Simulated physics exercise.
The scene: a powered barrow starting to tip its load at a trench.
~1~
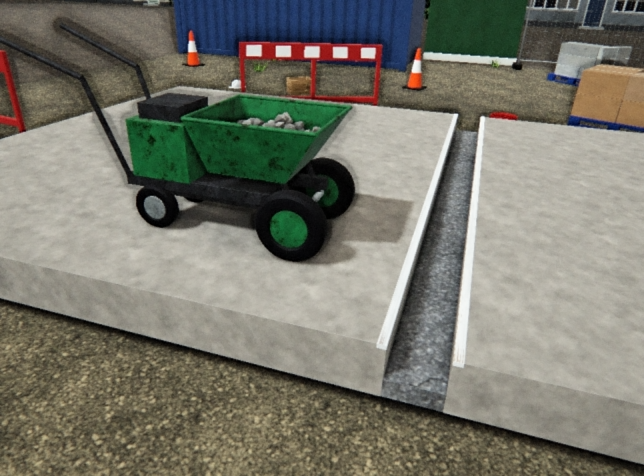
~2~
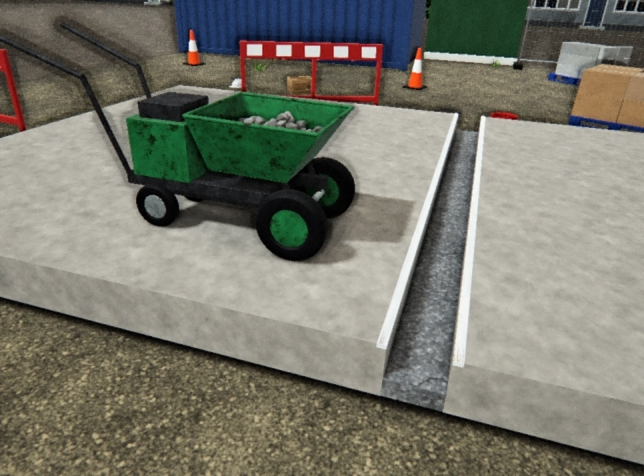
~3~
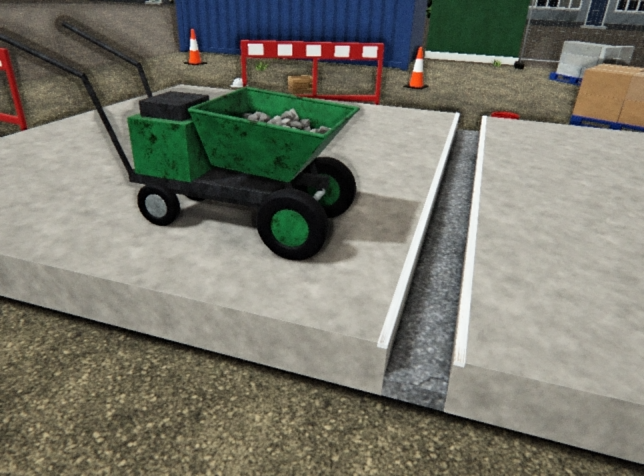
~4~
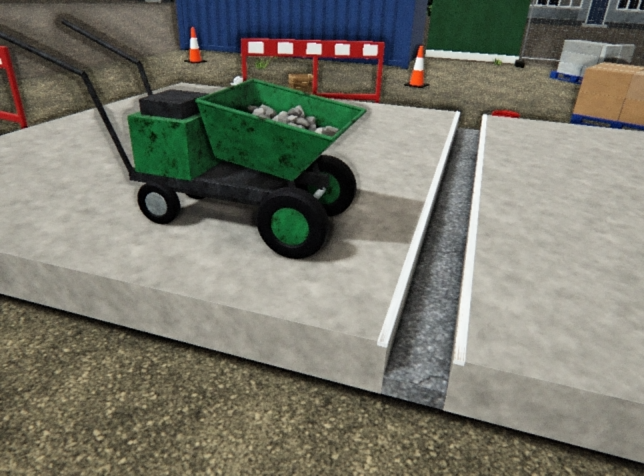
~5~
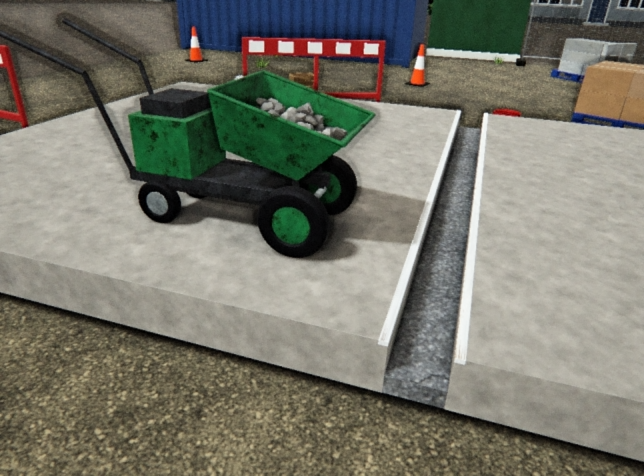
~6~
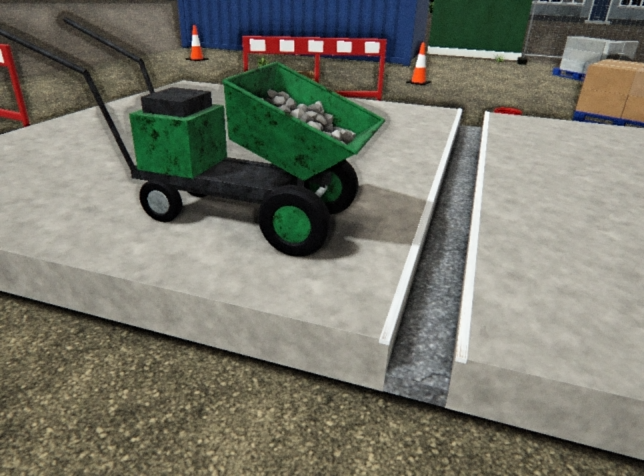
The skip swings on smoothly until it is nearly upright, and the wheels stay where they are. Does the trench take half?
Between the edges lies more than half of the load.
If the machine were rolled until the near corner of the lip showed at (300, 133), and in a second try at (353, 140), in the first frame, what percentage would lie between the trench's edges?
About 60 and 80 per cent.
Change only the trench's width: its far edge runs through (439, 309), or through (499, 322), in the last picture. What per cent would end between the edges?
In turn 70 and 100 in a hundred.
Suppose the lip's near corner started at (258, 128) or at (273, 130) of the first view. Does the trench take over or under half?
In turn: Less than half; below a half.
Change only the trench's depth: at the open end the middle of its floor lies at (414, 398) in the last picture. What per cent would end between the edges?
It comes to 90 per cent or so.
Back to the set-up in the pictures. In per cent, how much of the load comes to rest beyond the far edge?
It comes to 0 per cent or so.
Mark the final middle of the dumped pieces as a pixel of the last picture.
Around (435, 272).
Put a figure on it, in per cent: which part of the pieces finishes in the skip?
Near 0 %.
Soon, skip tipped steeply; all in the skip.
A while on, skip tipped right over; nearly all in the skip; a stray few short of the trench; a small part in or heaped over the trench; a stray few falling.
Towards the end, skip tipped right over; about a quarter in the skip; a small part short of the trench; about two thirds in or heaped over the trench.
Finally, skip tipped right over; a small part short of the trench; nearly all in or heaped over the trench; none beyond it.
